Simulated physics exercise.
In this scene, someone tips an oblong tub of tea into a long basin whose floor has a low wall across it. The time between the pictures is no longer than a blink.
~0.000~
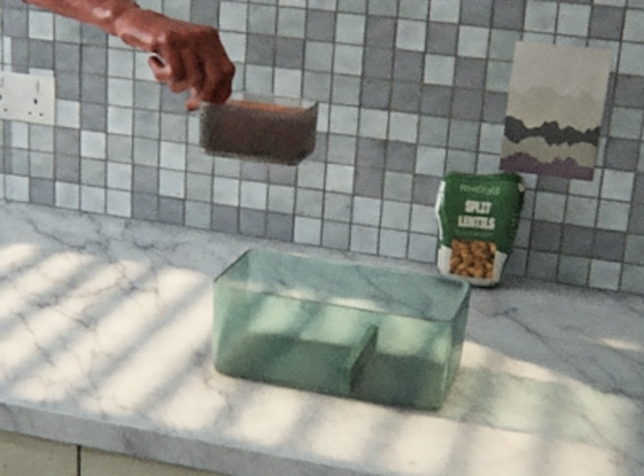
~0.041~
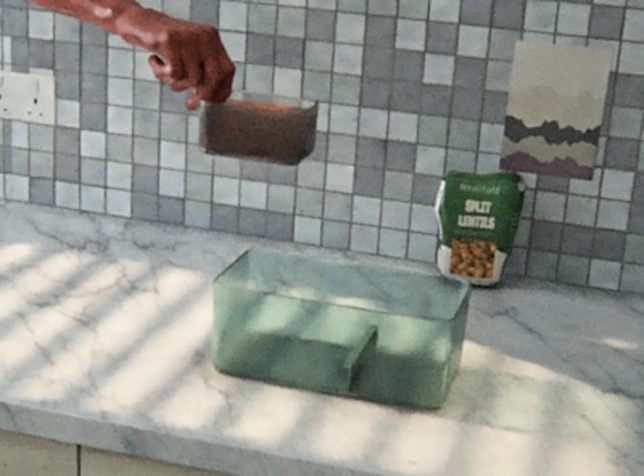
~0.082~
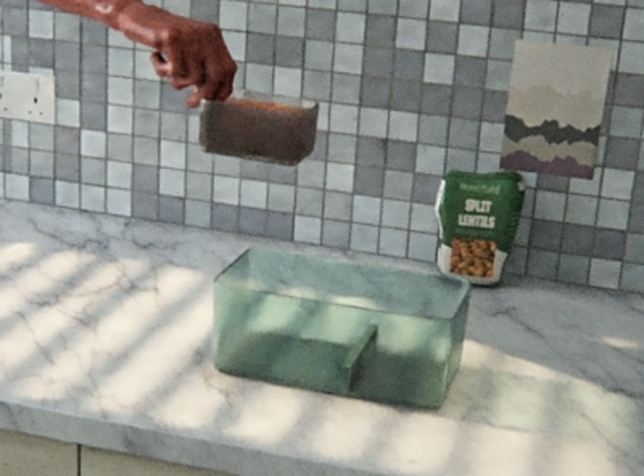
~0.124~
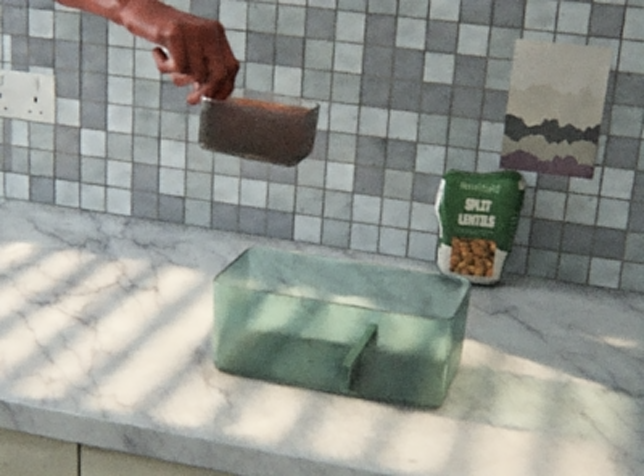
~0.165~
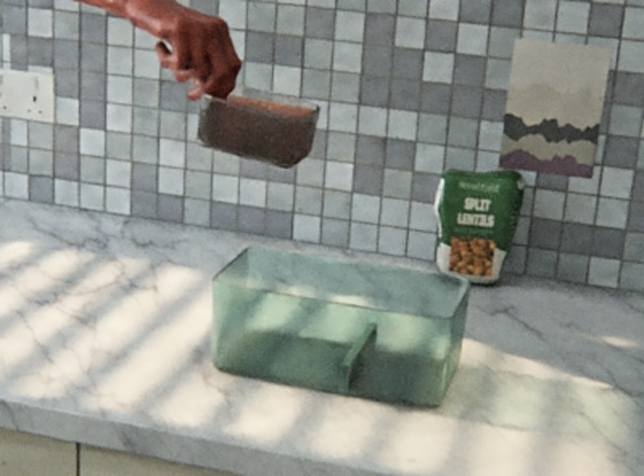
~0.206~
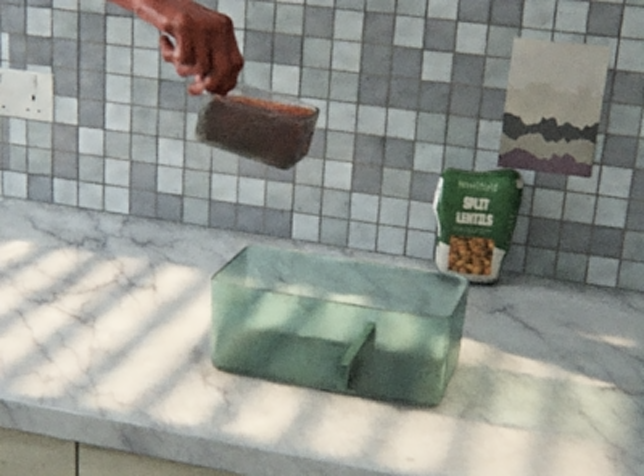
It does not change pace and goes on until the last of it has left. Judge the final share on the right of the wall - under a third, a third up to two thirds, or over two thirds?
The right side of the wall holds a middle share, one third to two thirds.
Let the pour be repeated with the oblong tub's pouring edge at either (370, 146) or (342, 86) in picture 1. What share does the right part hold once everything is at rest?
In order, roughly 85 percent and 70 percent.
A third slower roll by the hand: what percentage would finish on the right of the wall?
55 per cent or thereabouts.
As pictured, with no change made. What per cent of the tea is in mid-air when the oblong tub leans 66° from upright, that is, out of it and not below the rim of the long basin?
Roughly 40 in a hundred.
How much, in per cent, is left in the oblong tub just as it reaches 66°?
50 per cent or so.
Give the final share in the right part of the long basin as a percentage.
Estimate: Some 55 per cent.
A moment on, the oblong tub is tipped part way and 49 per cent is still to pour, 6 is left of the wall and 3 right of it.
Next, the oblong tub is tipped on its side and 10 per cent is still to pour, 26 is left of the wall and 54 right of it.
Then the oblong tub is tipped right over and 1 per cent is still to pour, 42 is left of the wall and 53 right of it.
Later the oblong tub is tipped right over and 0 per cent is still to pour, 45 is left of the wall and 53 right of it.
Finally, 45 per cent lies left of the wall, 53 right of it and 2 outside.
